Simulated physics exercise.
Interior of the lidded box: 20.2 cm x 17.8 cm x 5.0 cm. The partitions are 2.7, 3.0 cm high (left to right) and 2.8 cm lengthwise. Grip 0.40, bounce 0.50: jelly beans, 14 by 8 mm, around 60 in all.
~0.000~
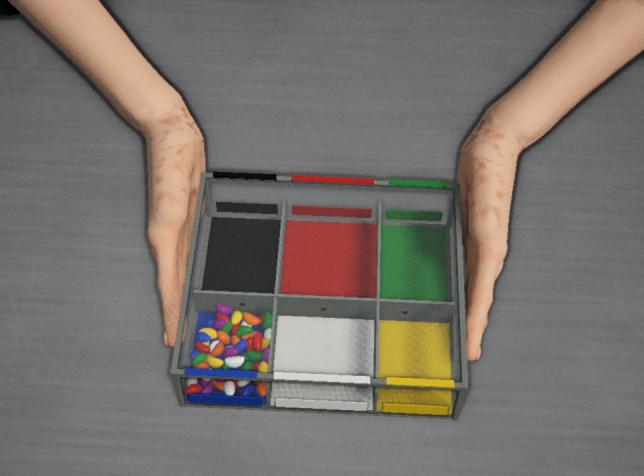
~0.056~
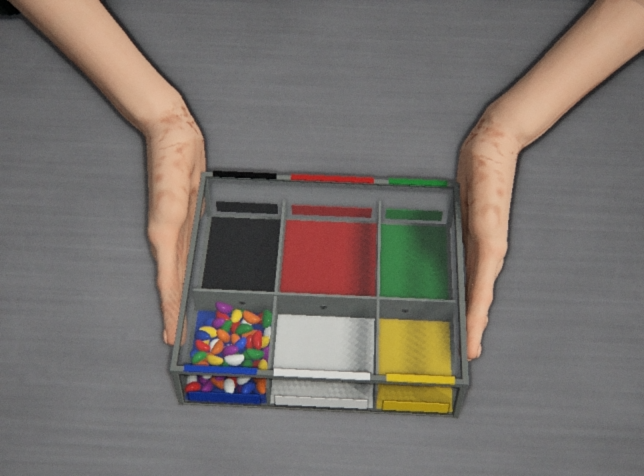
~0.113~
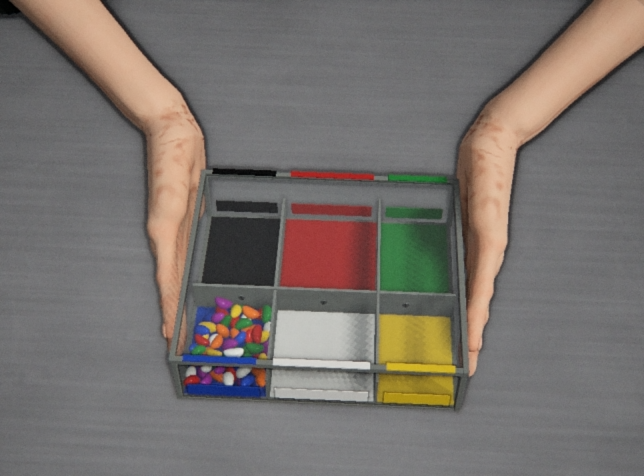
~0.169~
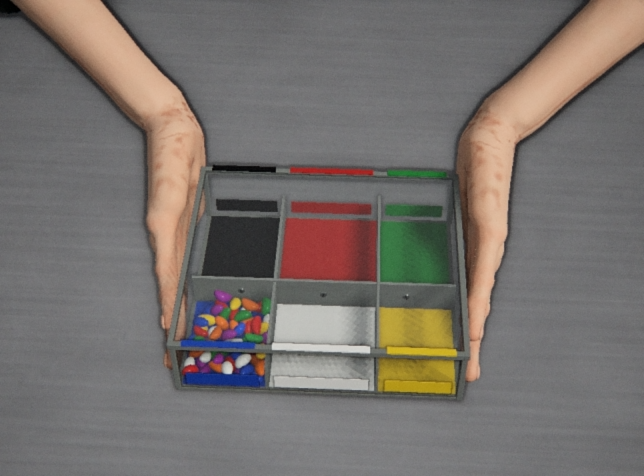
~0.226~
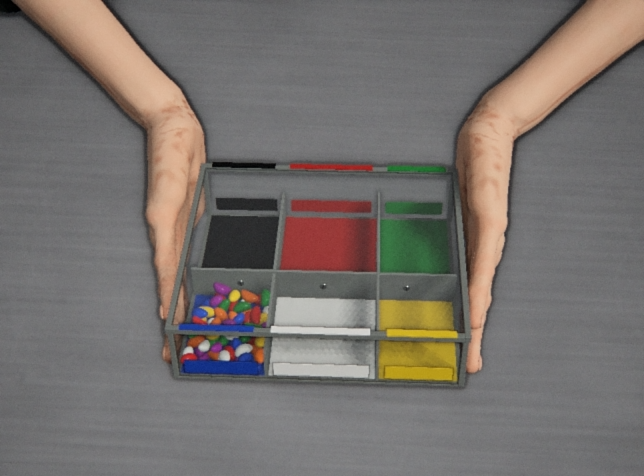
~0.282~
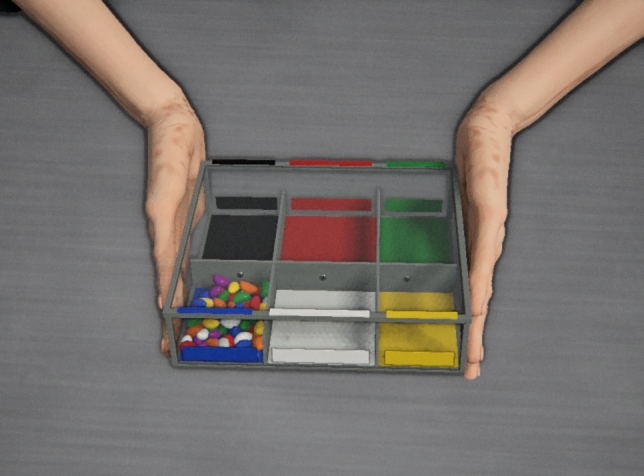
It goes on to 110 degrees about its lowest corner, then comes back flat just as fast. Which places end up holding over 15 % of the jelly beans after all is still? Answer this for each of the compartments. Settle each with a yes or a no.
For red compartment, no; for blue compartment, no; for green compartment, no; for yellow compartment, no; for white compartment, no; for black compartment, yes.
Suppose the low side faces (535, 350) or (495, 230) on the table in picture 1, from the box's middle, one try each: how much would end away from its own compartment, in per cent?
Near 100 and 100 per cent, in that order.
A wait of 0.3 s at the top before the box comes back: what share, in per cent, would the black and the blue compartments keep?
Then, in per cent: Black 90, blue 0.
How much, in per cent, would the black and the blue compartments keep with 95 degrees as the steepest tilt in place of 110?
Then black would get 75 per cent and blue 25 per cent.
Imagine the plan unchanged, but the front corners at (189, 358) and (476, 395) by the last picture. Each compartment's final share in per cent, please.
Red 0, blue 30, green 0, yellow 60, white 10, black 0.
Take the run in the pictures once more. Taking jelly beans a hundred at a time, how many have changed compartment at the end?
It works out to about 100 per cent.
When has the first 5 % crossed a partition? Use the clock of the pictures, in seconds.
At about 1.35 s.
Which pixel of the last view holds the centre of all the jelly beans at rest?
Around (244, 225).
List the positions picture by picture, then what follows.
The first picture shows box tilt 0 degrees, front corners at (177, 370) and (462, 384); blue 100 %.
The second picture shows box tilt 1 degrees, front corners at (176, 367) and (462, 381).
The third picture shows box tilt 4 degrees, front corners at (175, 358) and (463, 370), lowest corner left back.
The fourth picture shows box tilt 8 degrees, front corners at (173, 343) and (464, 354), lowest corner left back.
The fifth picture shows box tilt 12 degrees, front corners at (171, 327) and (465, 336), lowest corner left back.
The sixth picture shows box tilt 15 degrees, front corners at (169, 311) and (465, 317), lowest corner left back; blue 100 %. Its pace works out near 70 degrees a second.
Then, at 1.69 s, tilt 110 degrees; blue 20 %, black 80 %.
After 2.63 s, tilt 50 degrees; red 5 %, black 95 %.
After 3.56 s, tilt 0 degrees; red 10 %, black 90 %.
By 3.9 s all is still; red 10 %, blue 0 %, green 0 %, yellow 0 %, white 0 %, black 90 %.
